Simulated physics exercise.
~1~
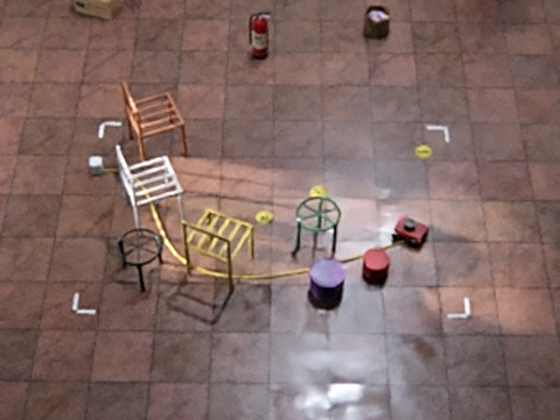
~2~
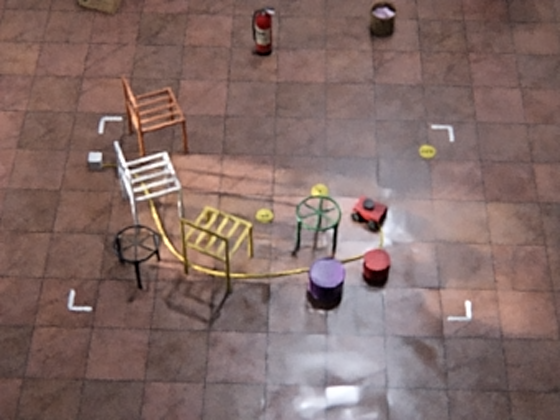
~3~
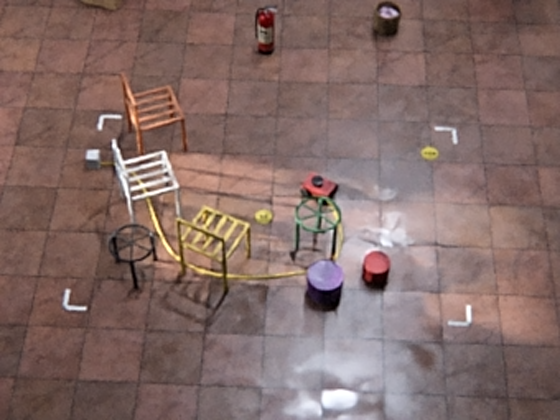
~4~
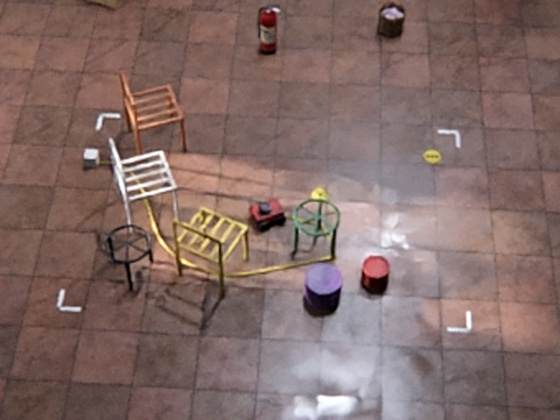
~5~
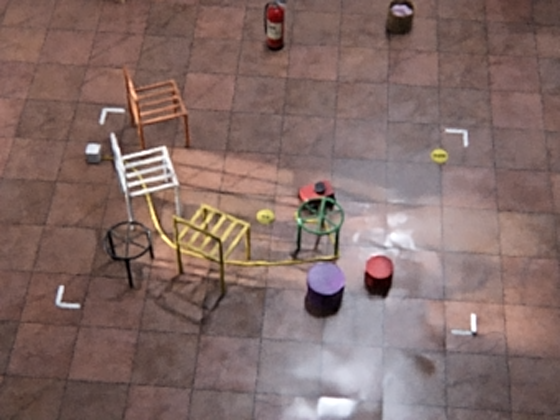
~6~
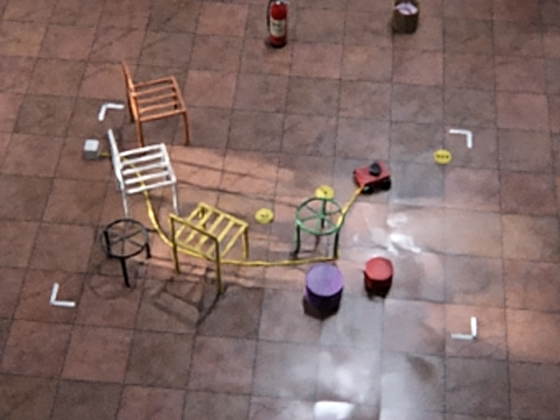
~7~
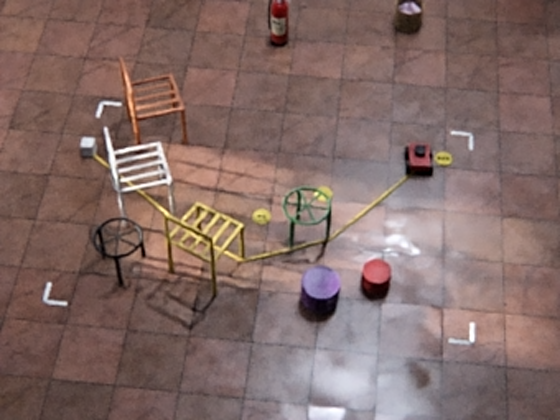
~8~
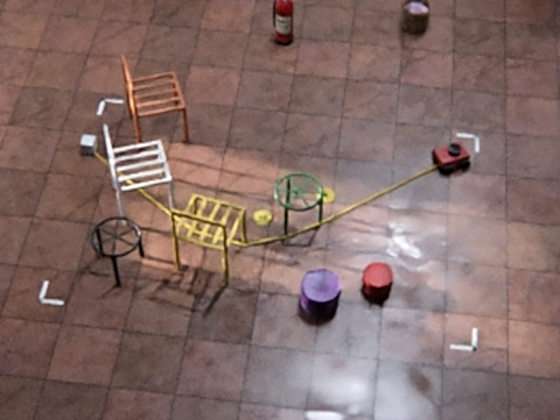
A little red cart trailing a yellow lead moves across a brown tiled floor seen from high above, starting right of a red tub and a purple bin. Orange, white and yellow chairs and a black stool stand on the left, with a green stool near the middle. The cart travels left and up behind the green stool and reaches a spot beside the yellow chair. It then turns back, heading right toward the upper right corner mark. The lead pulls straight, shifting the green stool up and left and nudging the yellow chair, and the cart ends near that corner.
